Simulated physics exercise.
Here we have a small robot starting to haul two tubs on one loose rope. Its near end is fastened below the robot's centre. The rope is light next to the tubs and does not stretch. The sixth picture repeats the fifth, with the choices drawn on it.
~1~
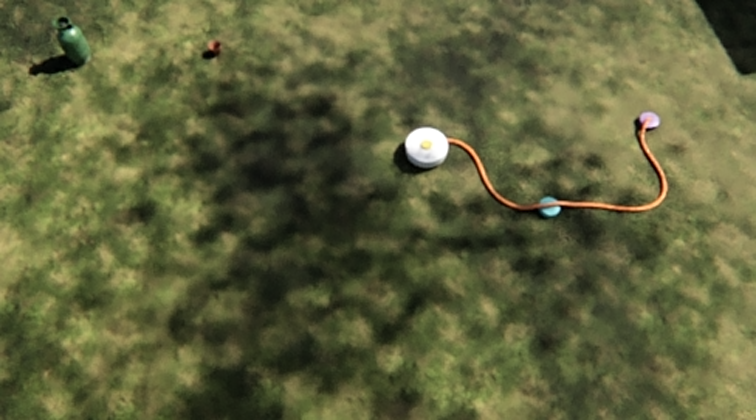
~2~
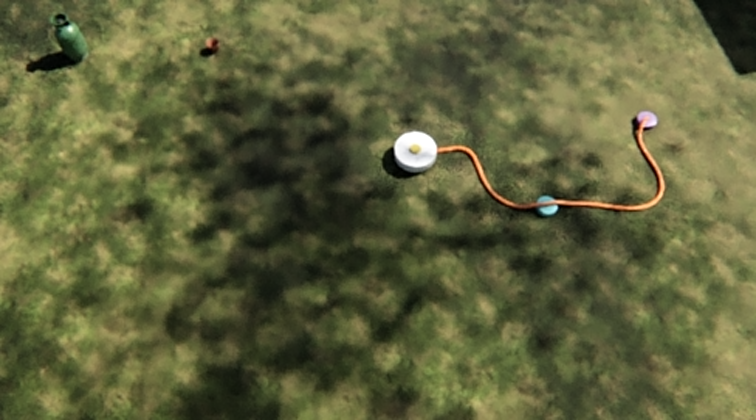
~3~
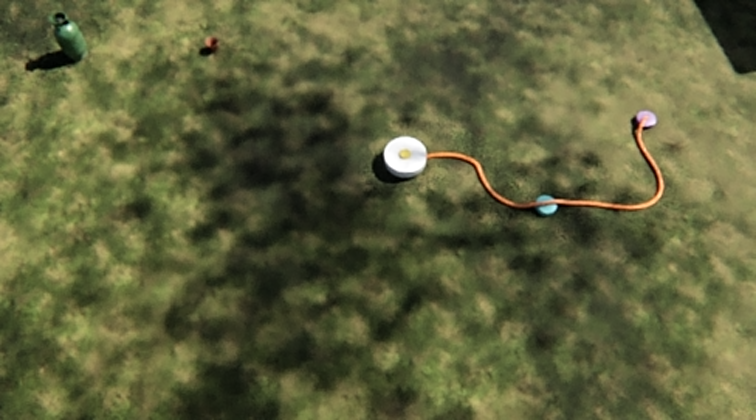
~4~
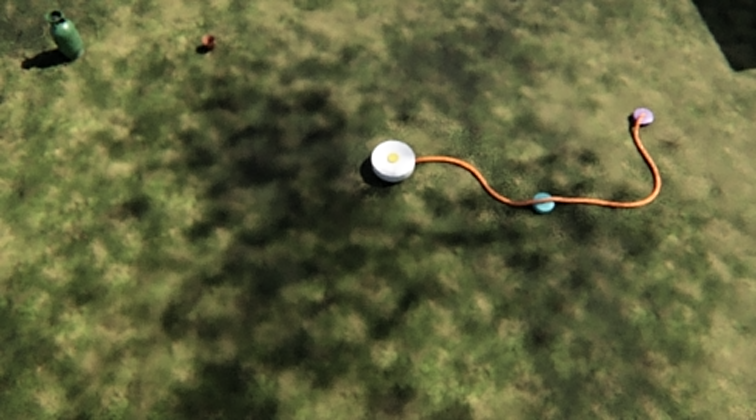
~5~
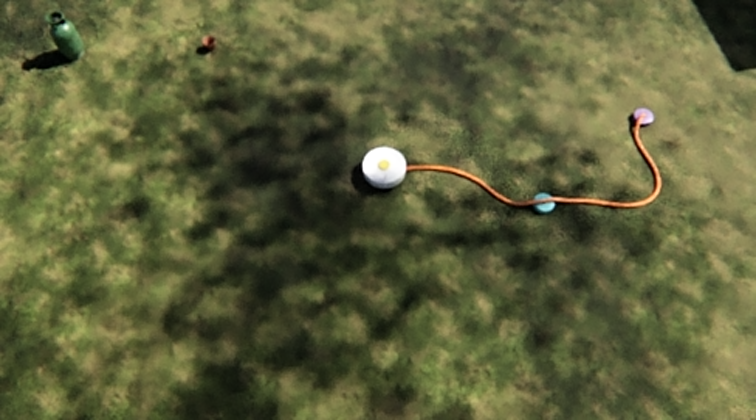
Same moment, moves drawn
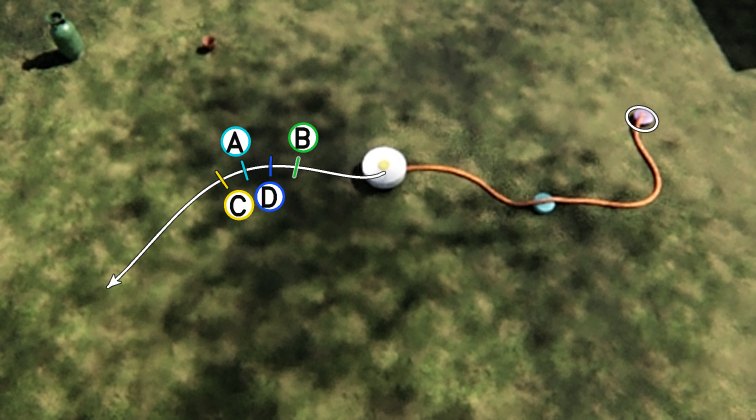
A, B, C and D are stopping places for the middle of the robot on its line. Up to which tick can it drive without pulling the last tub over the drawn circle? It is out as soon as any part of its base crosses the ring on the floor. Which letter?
As far as tick B.
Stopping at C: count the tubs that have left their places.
By then, two.
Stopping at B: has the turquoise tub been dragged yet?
Yes.
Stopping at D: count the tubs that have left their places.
Two.
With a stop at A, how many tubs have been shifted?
By then, two.
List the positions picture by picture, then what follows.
Purple tub (649, 121); turquoise tub (549, 207); robot (426, 149), in the first frame.
Robot (415, 153); purple tub (646, 120), in the second frame.
Robot (405, 158); purple tub (646, 119), in the third frame.
Robot (393, 162); purple tub (643, 117), in the fourth frame.
Robot (384, 169); purple tub (643, 117); turquoise tub (544, 203), in the fifth frame.
On the marked copy, A at (245, 170); B at (296, 167); C at (222, 180); D at (271, 166); the ring at (642, 119); the route from (384, 173) via (228, 177) to (108, 287).
Taking B. A third of the way, robot (354, 173); purple tub (643, 117); turquoise tub (524, 199).
Two thirds of the way, robot (323, 168); purple tub (643, 117); turquoise tub (492, 193).
When it is over, robot (296, 163); purple tub (643, 117); turquoise tub (464, 187); the ringed tub at the far end is still in its ring.
As for the rest, A drags the last tub to (613, 127); C drags the last tub to (595, 131); D drags the last tub to (632, 121).
